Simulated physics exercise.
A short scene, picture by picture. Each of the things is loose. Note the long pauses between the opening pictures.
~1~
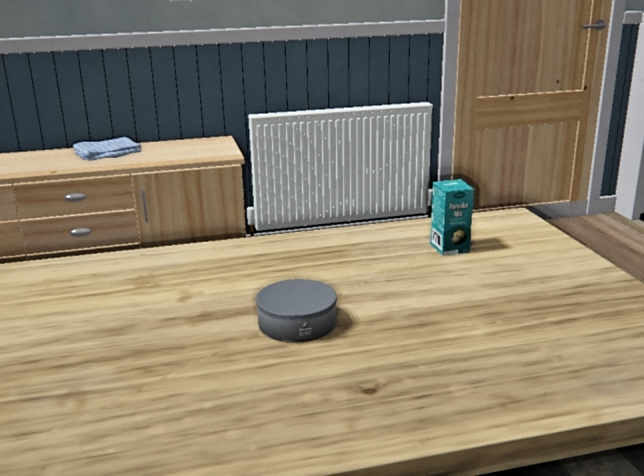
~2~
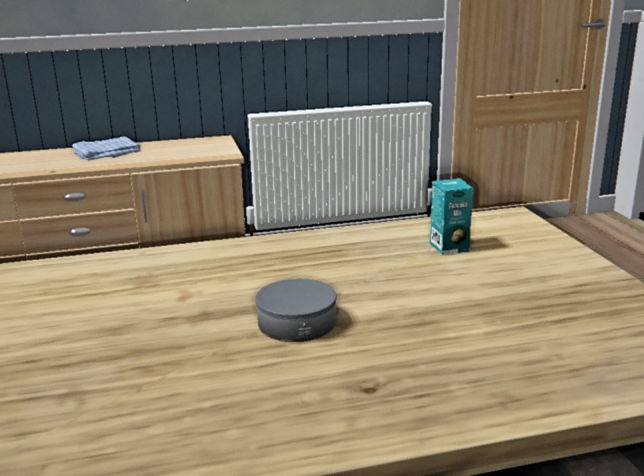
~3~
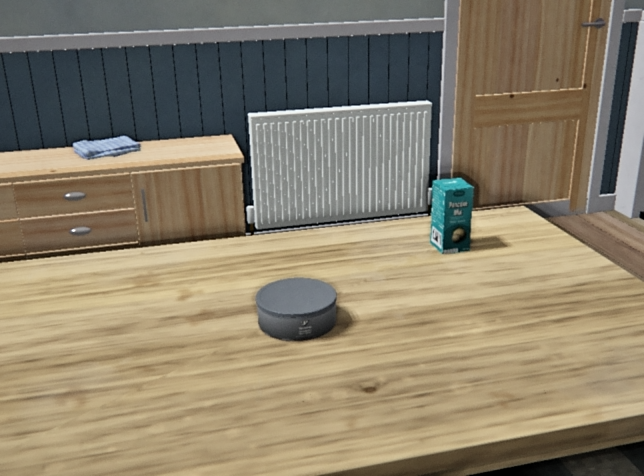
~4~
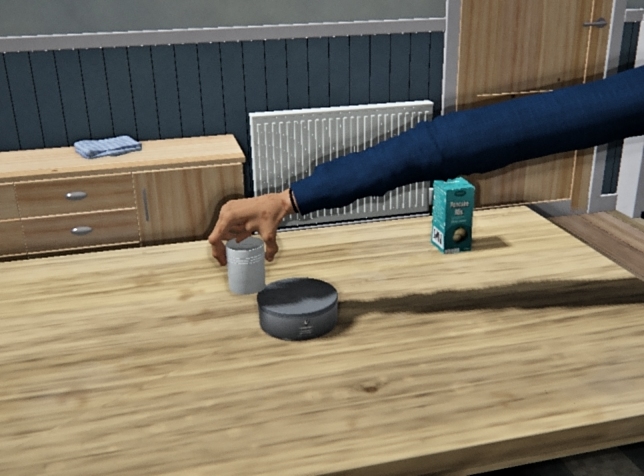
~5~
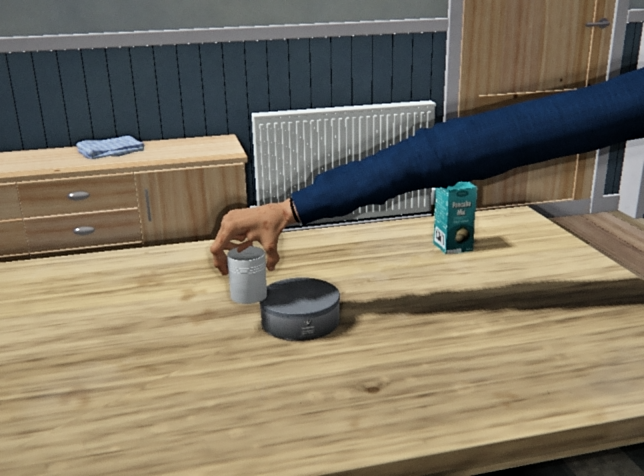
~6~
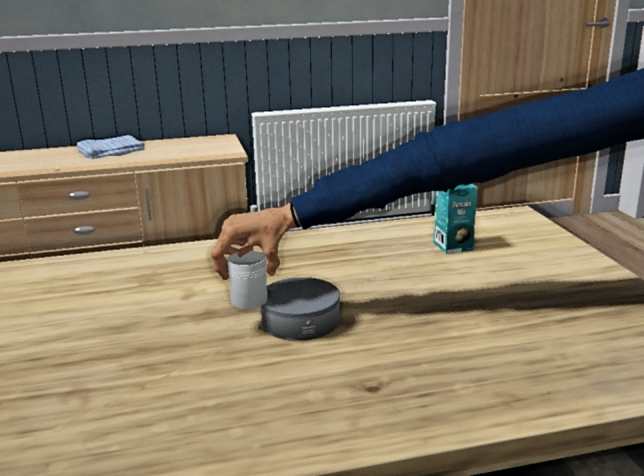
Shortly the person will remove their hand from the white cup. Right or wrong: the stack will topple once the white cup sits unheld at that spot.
Right.
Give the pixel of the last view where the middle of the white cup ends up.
Roughly at pixel (213, 317).
Then, 0.36 s after the last picture, white cup now fallen.
Then, 0.72 s after the last picture, nothing new.
At rest, fallen, white cup; the other 2 in place. Seen from the same camera at the end, white cup near (213, 317). The pile gives way.
